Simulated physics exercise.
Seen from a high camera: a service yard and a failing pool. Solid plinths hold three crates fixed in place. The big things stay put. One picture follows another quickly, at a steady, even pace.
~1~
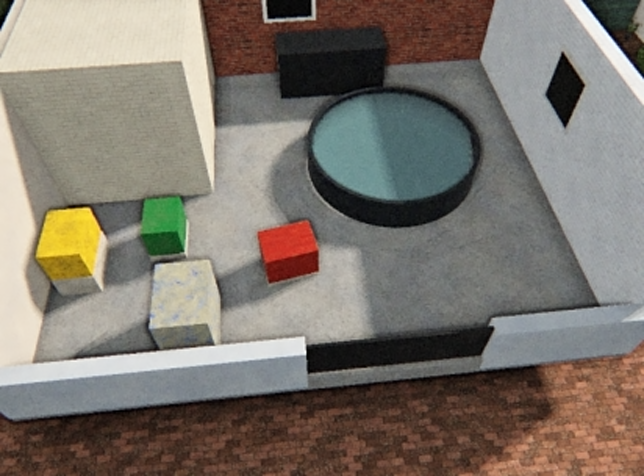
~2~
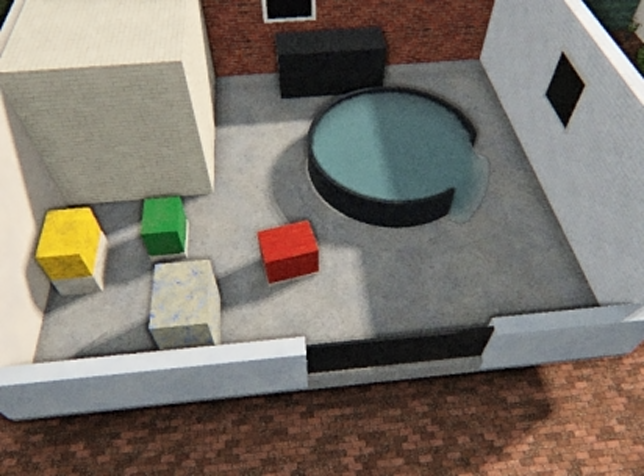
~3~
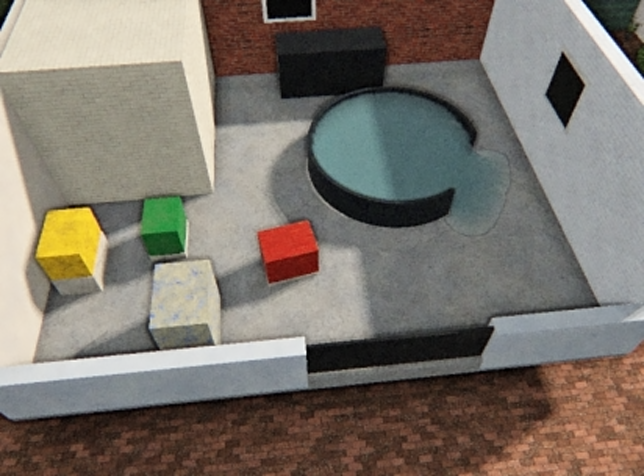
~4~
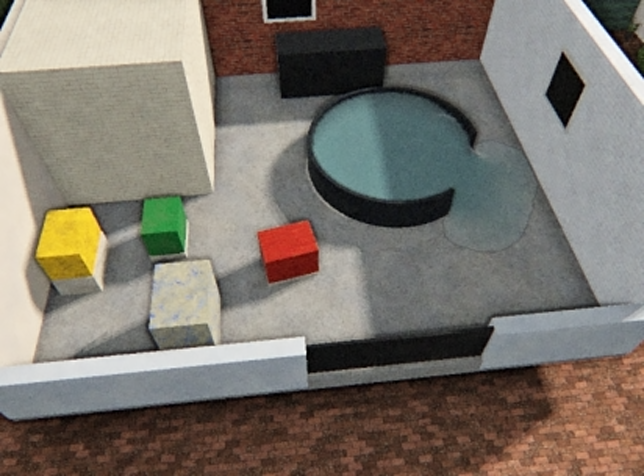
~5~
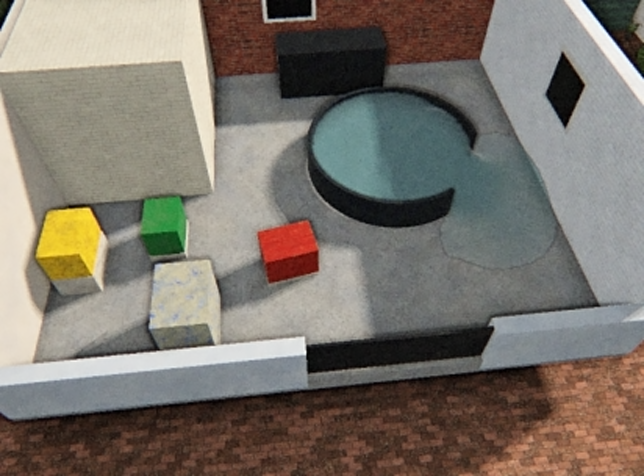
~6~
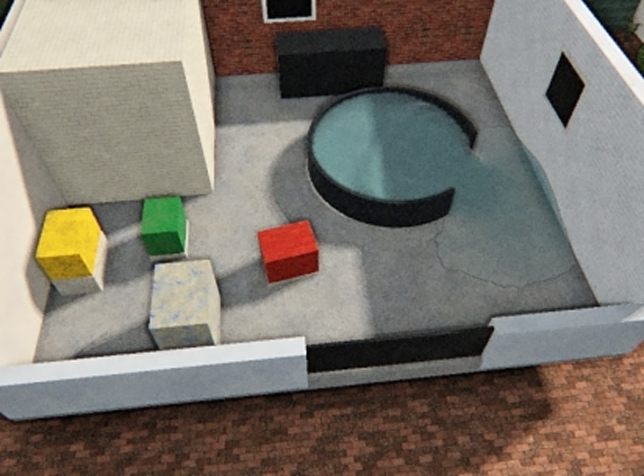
In a walled service yard with yellow, green, red and mottled blocks, a round pool of still water opens at a gap on its right side, and water pours out, spreading across the grey floor toward the right wall.
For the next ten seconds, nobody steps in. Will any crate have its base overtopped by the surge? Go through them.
Each in turn: The yellow crate is spared, the green crate is spared, the red crate is overtopped.
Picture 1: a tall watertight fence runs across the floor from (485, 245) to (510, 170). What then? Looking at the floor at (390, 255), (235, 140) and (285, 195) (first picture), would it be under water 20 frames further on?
Outcome by spot, in order - watered, unwatered, unwatered.
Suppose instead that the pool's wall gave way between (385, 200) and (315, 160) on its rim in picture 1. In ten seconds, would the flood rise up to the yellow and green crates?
Note: Yellow one is left dry; green one is overtopped.
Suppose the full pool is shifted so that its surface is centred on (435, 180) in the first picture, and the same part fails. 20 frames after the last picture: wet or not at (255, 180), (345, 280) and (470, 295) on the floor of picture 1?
The first spot is not reached, the second inundated, and the third inundated.
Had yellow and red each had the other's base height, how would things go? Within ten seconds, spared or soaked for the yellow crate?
My guess is that the yellow one is inundated.
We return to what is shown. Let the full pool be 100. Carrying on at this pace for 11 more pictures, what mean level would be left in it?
It works out to roughly 64 %.
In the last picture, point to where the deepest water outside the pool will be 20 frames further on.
Look near (592, 333).
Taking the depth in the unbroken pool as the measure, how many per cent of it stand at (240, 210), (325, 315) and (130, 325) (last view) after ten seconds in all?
First spot 16 %, second 30 %, third 8 %.
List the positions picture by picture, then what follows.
In the first frame, still water in the pool at (393, 143).
In the second frame, the front is at (481, 158), out from the gap at (469, 179).
In the third frame, water pours out at (469, 181) and has run to (502, 158).
In the fourth frame, water pours out at (468, 181) and has run to (520, 154).
In the fifth frame, water pours out at (468, 182) and has run to (530, 256).
In the sixth frame, the front is at (566, 266), out from the gap at (468, 181).
A moment on, water covers 15 % of the floor; the yellow crate not reached, the green crate not reached, the red crate not reached.
Next, water covers 25 % of the floor; the yellow crate not reached, the green crate not reached, the red crate not reached.
Then, water covers 50 % of the floor; the yellow crate not reached, the green crate not reached, the red crate water round its plinth.
Later, water covers 80 % of the floor; the yellow crate water round its plinth, the green crate water round its plinth, the red crate water round its plinth.
In the end, water covers 100 % of the floor; the yellow crate stayed above the water, the green crate stayed above the water, the red crate was topped.
